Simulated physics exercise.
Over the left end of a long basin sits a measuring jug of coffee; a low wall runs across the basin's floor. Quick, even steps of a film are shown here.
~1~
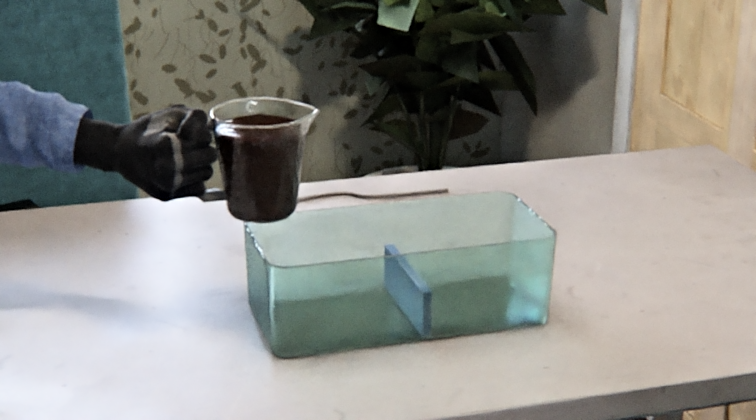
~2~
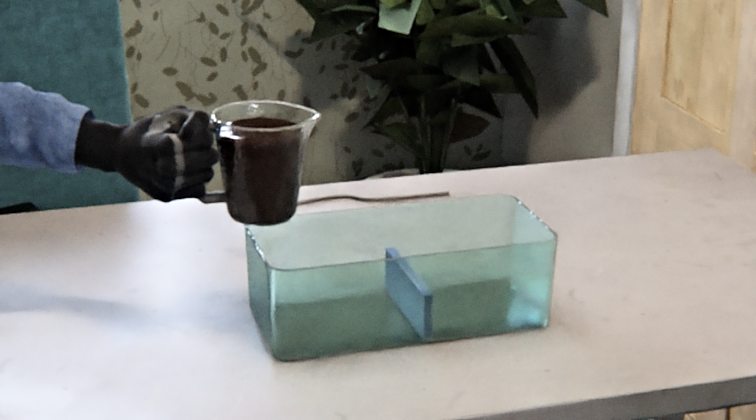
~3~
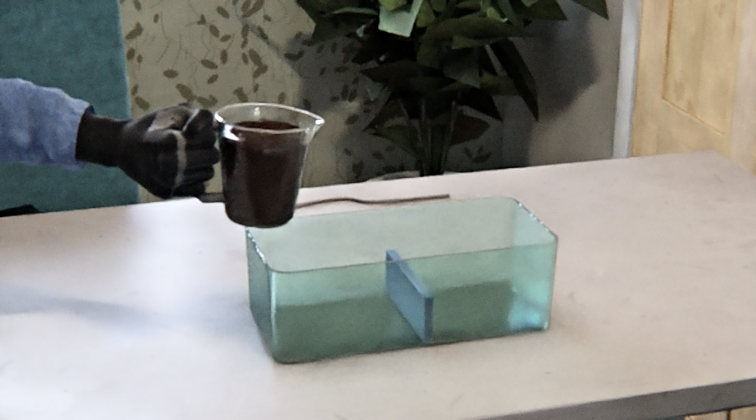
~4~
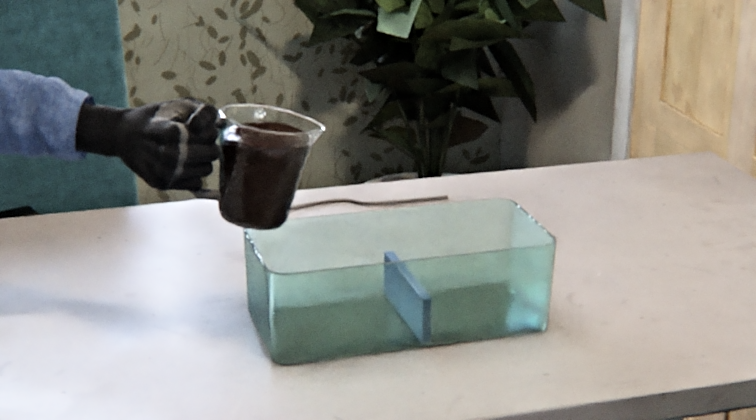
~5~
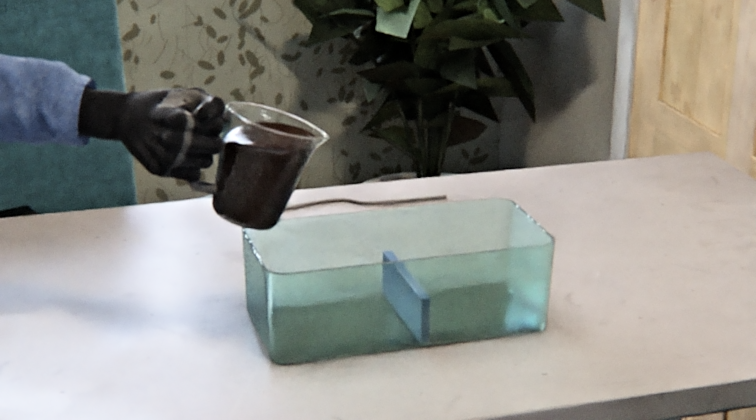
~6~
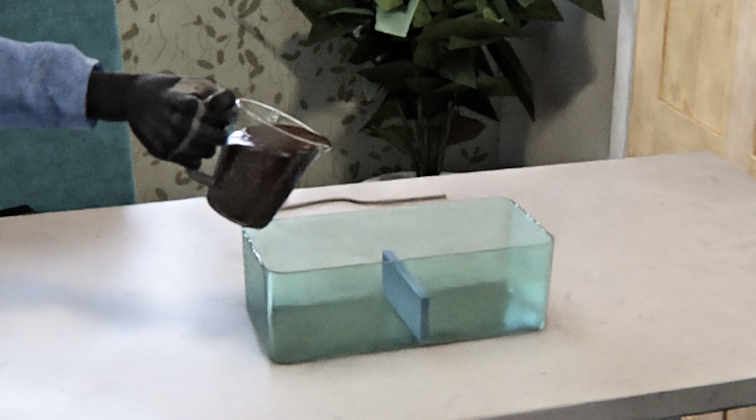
At the start, a gloved hand holds a clear measuring jug of dark coffee upright over the left end of a long greenish basin with a low blue wall across its floor. The hand then tilts the jug to the right, slightly at first and then more steeply, until the coffee reaches its right rim.
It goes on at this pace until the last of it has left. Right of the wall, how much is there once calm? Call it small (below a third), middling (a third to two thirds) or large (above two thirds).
Small.
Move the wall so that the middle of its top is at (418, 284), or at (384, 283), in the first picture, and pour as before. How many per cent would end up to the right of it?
First try around 10 percent; second try around 15 percent.
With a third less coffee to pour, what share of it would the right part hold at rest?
About 5 percent.
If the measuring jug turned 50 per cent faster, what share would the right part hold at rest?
Close to 5 in a hundred.
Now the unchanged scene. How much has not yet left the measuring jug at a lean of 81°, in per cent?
60 %.
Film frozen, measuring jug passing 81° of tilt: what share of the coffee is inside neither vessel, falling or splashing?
Estimate: 15 per cent, roughly.
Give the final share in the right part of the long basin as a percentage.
Roughly 5 %.
A moment on, the tilt is 81° and 62 per cent is still to pour, 21 is left of the wall and 0 right of it.
Next, the tilt is 97° and 18 per cent is still to pour, 72 is left of the wall and 0 right of it.
Then the tilt is 97° and 2 per cent is still to pour, 92 is left of the wall and 2 right of it.
Later the tilt is 97° and 0 per cent is still to pour, 95 is left of the wall and 3 right of it.
Finally, 96 per cent lies left of the wall, 3 right of it and 2 outside.
